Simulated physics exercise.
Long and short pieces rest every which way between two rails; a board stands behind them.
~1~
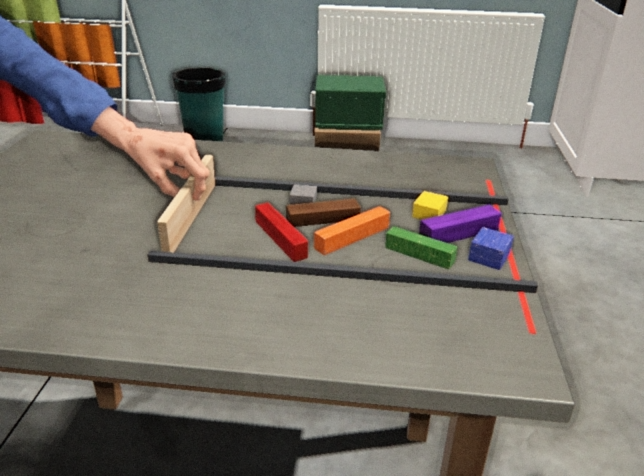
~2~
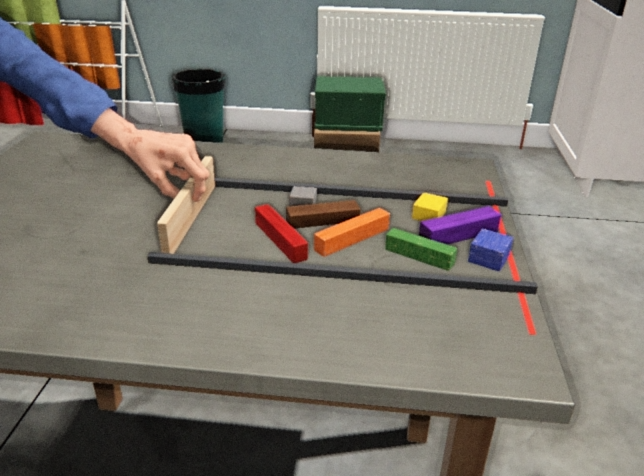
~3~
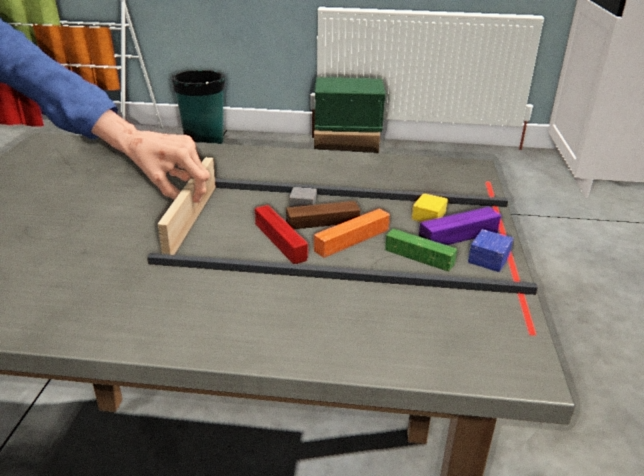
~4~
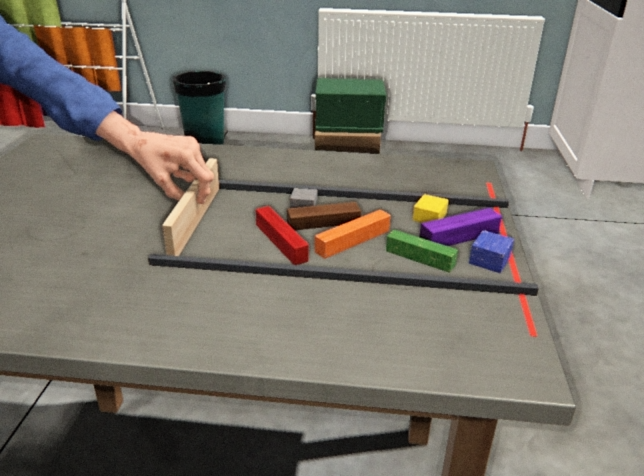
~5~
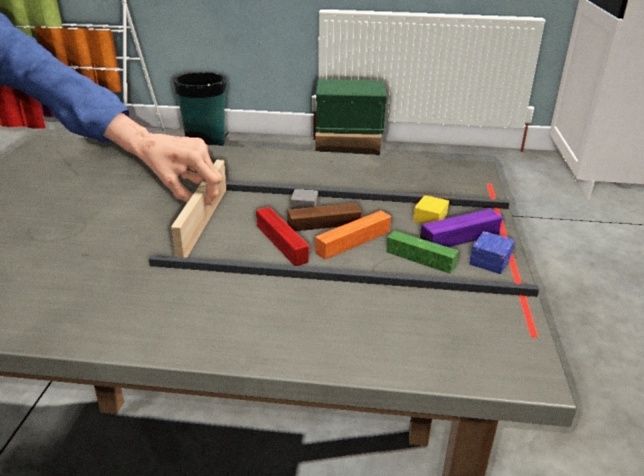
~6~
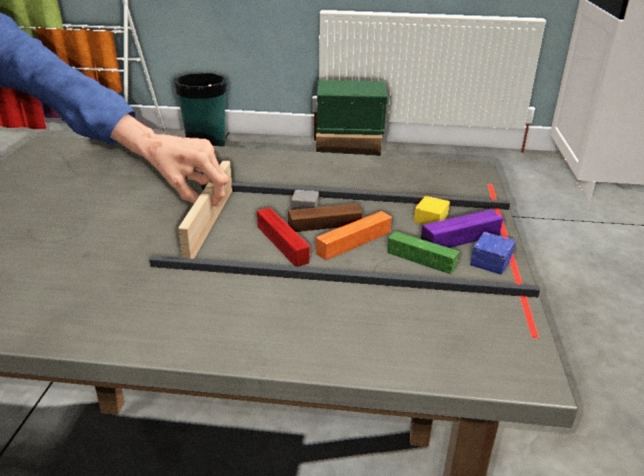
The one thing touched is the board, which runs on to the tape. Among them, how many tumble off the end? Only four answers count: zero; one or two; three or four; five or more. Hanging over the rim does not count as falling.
After the push, at least five have dropped.
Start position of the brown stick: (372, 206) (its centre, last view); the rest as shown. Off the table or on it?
It topples off.
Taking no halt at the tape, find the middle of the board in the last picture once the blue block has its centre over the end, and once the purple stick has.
For the blue block, about (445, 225); for the purple stick, about (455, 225).
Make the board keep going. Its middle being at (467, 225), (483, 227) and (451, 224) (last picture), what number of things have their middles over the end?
Respectively, 3, 4 and 1.
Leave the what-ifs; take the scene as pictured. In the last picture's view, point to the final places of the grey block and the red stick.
Okay, so first (512, 210), and next (523, 257).
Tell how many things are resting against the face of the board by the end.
I count 2 of them.
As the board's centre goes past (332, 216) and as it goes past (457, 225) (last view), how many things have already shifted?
At the first spot the count is 4, and at the second it is 8.
Early on, none off yet; blue block at rest near (493, 253); purple stick at rest near (462, 230); yellow block at rest near (432, 212).
A while later, none off yet; blue block at rest near (493, 253); purple stick moving near (467, 231); yellow block travelled a little near (446, 214).
Further along, none off yet; blue block leaning a little near (546, 261); purple stick travelled about its own width near (529, 237); yellow block travelled well along near (509, 225).
Finally, the number that fall off is five or more; lost, brown stick, orange bar, green bar, yellow block, purple stick and blue block.
